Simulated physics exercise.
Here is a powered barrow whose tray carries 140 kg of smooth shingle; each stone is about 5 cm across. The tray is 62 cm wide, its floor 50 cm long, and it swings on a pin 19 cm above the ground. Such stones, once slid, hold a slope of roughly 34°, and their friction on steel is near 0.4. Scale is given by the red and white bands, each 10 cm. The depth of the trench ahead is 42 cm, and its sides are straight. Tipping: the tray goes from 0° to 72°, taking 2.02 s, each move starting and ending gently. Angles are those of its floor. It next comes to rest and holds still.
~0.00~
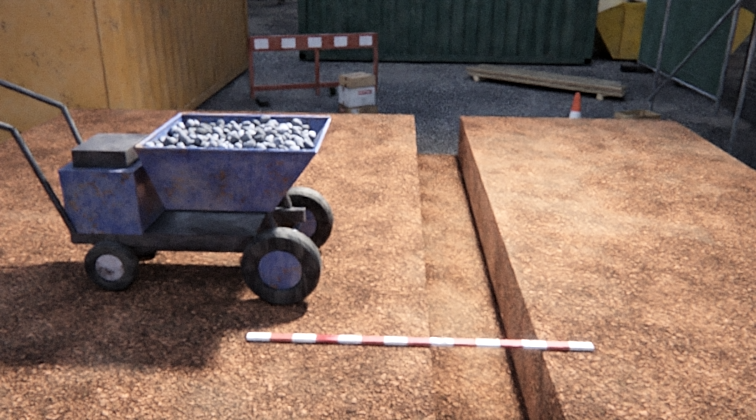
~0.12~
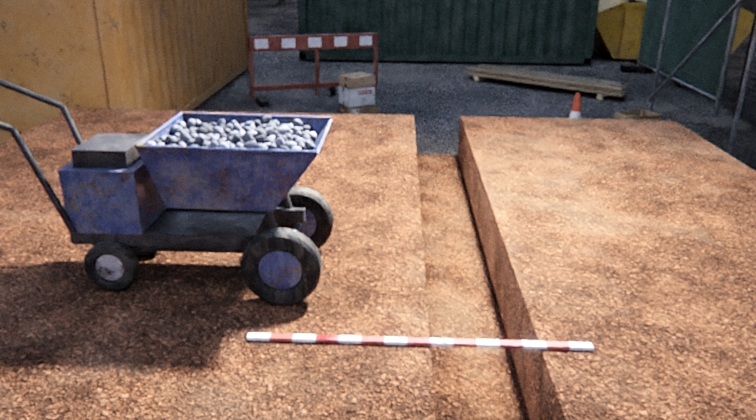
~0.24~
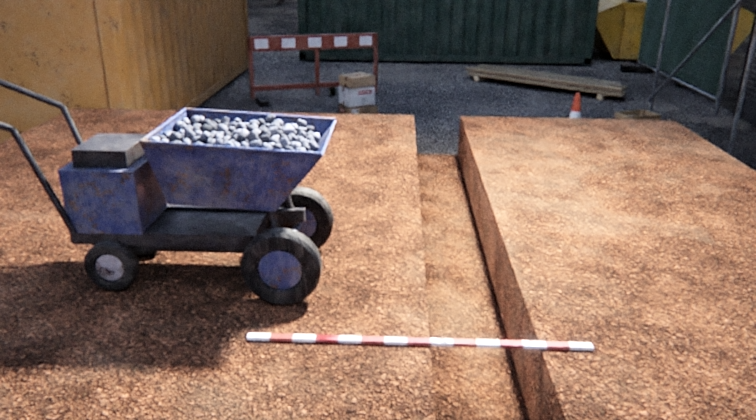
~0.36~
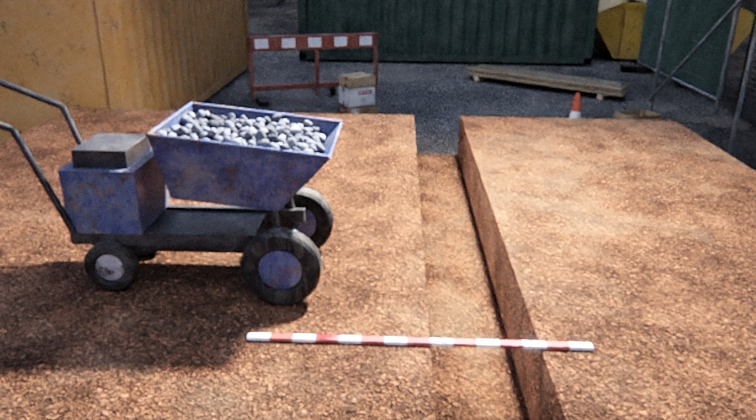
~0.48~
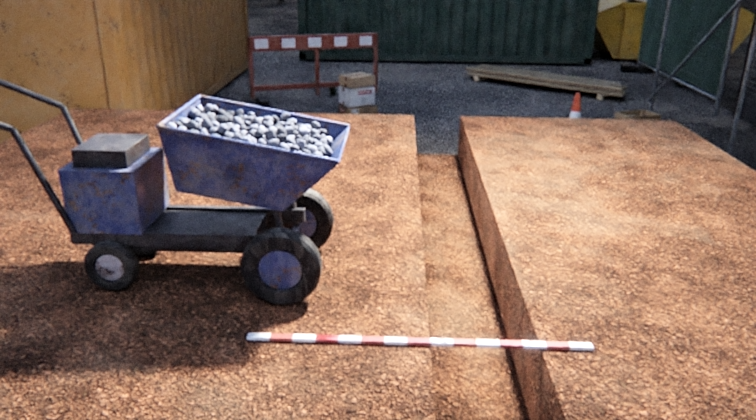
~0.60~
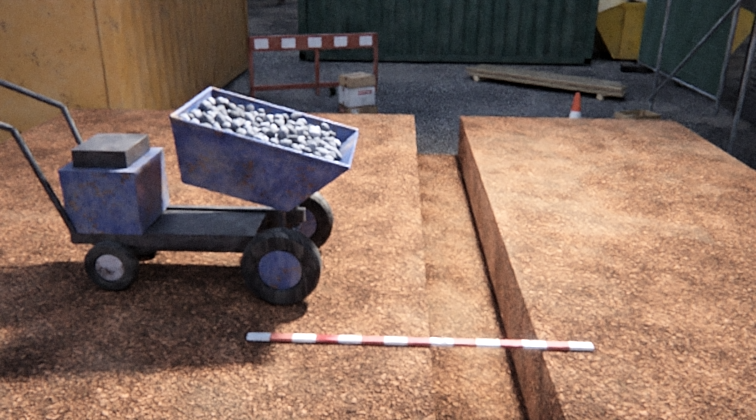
On a sunlit work yard of reddish-brown ground, seen from slightly above, green and yellow containers, a red-and-white barrier and a small cone stand at the back. A blue powered barrow holding grey stones sits at left, facing a straight-sided trench, with a red-and-white rod lying across it. The barrow and camera stay still while the tray gradually tilts, its rear rising and its front lip leaning rightward.
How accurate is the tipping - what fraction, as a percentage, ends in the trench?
Close to 100 in every hundred.
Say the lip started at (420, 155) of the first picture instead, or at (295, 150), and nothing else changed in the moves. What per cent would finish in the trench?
Near 45 then near 90 percent.
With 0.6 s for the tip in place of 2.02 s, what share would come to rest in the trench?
With that timing, about 100 per cent.
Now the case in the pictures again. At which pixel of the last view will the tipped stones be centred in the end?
Around (468, 335).
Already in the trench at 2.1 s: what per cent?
60 per cent, give or take.
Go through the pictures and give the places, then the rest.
The first picture shows lip at (316, 152), floor tilted 0°, highest stones at (251, 130).
The second picture shows lip at (317, 153), floor tilted 1°, highest stones at (246, 129); the stones move at 0.1 m/s on average.
The third picture shows lip at (322, 155), floor tilted 3°, highest stones at (230, 127); the stones move at 0.2 m/s on average.
In the fourth picture, the tray is at 6°, its lip at (329, 158); the top of the load is at (210, 121); the stones move at 0.3 m/s on average.
In the fifth picture, the tray is at 10°, its lip at (338, 162); the top of the load is at (207, 114); the stones move at 0.4 m/s on average.
In the sixth picture, the tray is at 15°, its lip at (349, 168); the top of the load is at (215, 107); the stones move at 0.4 m/s on average.
After 1.5 s the floor is at 61°; 93 % in the tray, 3 % short of the trench, 4 % in the trench; the foremost stones are at (450, 267).
After 2.1 s the floor is at 72°; 36 % in the tray, 2 % short of the trench, 62 % in the trench; the foremost stones are at (510, 349).
After 2.5 s the floor is at 72°; 16 % in the tray, 2 % short of the trench, 82 % in the trench; the foremost stones are at (505, 334).
After 4.4 s the floor is at 72°; 0 % in the tray, 100 % in the trench; the foremost stones are at (501, 317).
